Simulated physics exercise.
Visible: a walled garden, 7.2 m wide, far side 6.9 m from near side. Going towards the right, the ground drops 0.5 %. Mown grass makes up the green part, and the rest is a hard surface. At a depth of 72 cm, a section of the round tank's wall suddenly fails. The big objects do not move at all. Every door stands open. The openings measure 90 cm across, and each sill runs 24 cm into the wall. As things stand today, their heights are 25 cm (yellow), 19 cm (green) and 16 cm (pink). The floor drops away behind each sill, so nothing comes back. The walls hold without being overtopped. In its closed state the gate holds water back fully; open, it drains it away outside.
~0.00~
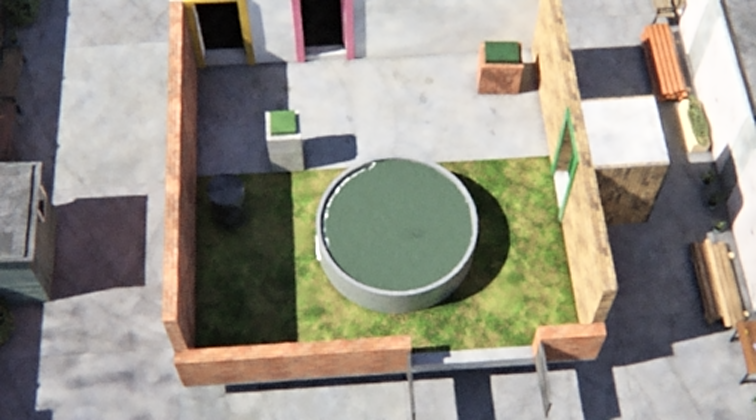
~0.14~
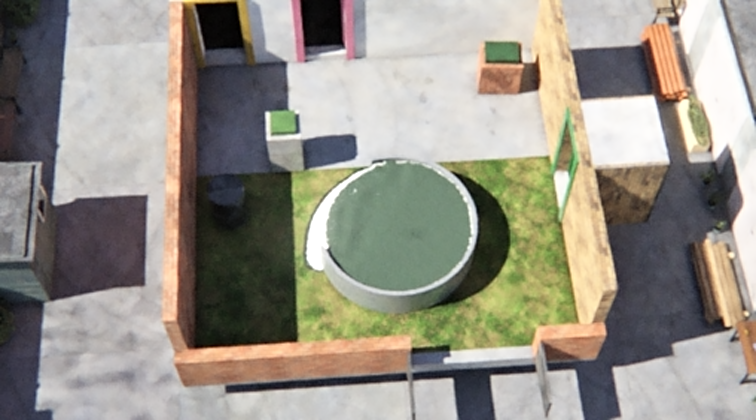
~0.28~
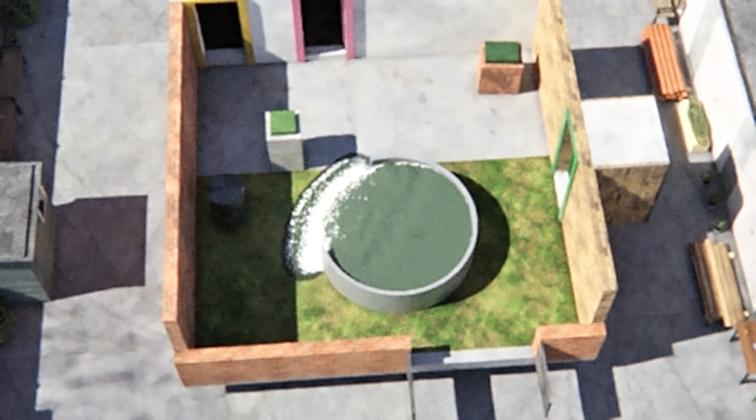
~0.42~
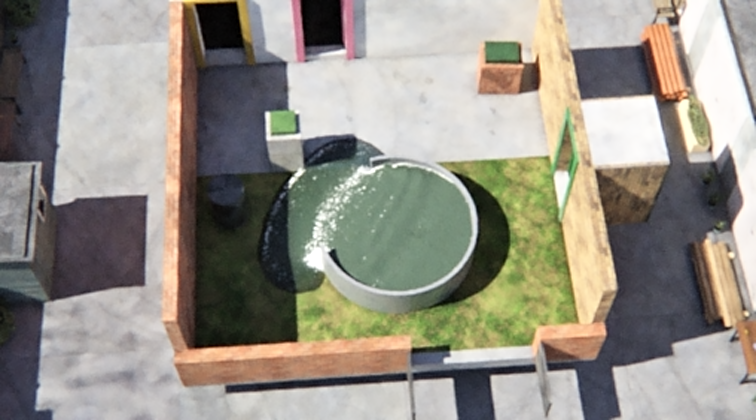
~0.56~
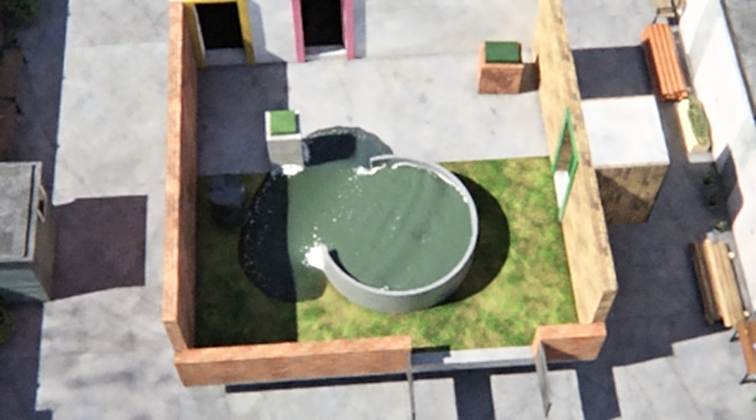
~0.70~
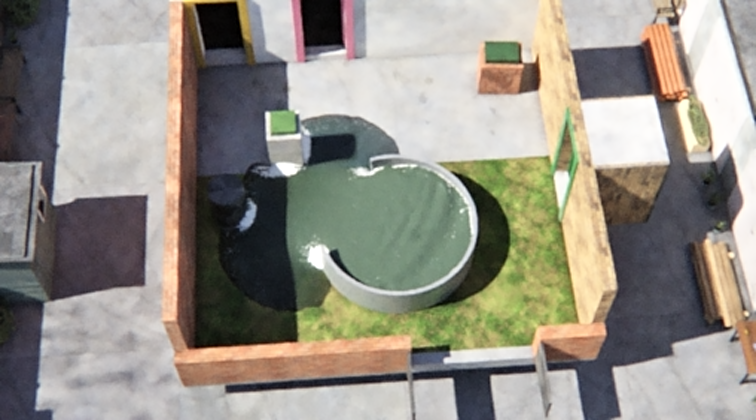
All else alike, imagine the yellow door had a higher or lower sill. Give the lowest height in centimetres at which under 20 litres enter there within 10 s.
33 cm.
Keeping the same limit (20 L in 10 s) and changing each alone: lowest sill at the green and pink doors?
About 8.0 cm at green and 21 cm at pink.
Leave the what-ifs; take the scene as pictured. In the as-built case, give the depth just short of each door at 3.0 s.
Yellow door 39 cm, green door 0 cm, pink door 23 cm.
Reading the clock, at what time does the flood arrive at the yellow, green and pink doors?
Yellow: 1.8 s; green: 6.5 s; pink: 1.5 s.
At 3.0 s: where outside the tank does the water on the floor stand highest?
Check close to (223, 67).
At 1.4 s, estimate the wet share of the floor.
About 35 per cent.
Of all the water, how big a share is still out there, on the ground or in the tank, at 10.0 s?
Roughly 94 per cent of the water.
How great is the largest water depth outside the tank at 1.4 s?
Max depth: Around 44 cm.
After 1.4 s water covers 35 % of the floor, deepest (44 cm) near (260, 195); it has not reached the yellow door.
After 3.0 s water covers 50 % of the floor, deepest (40 cm) near (223, 67); 39 cm at the yellow door, 27 litres in over its 25 cm sill.
After 10.0 s water covers 100 % of the floor, deepest (18 cm) near (516, 50); 9 cm at the yellow door, 73 litres in over its 25 cm sill.
At the yellow door as built, the water arrived by 1.8 s and peaked near 40 cm at 2.8 s.
Run again over the same 10 s with other heights there, 40 litres in over 29 cm, 2 litres over 39.5 cm. The limit of 20 litres is kept from about 33 cm up.
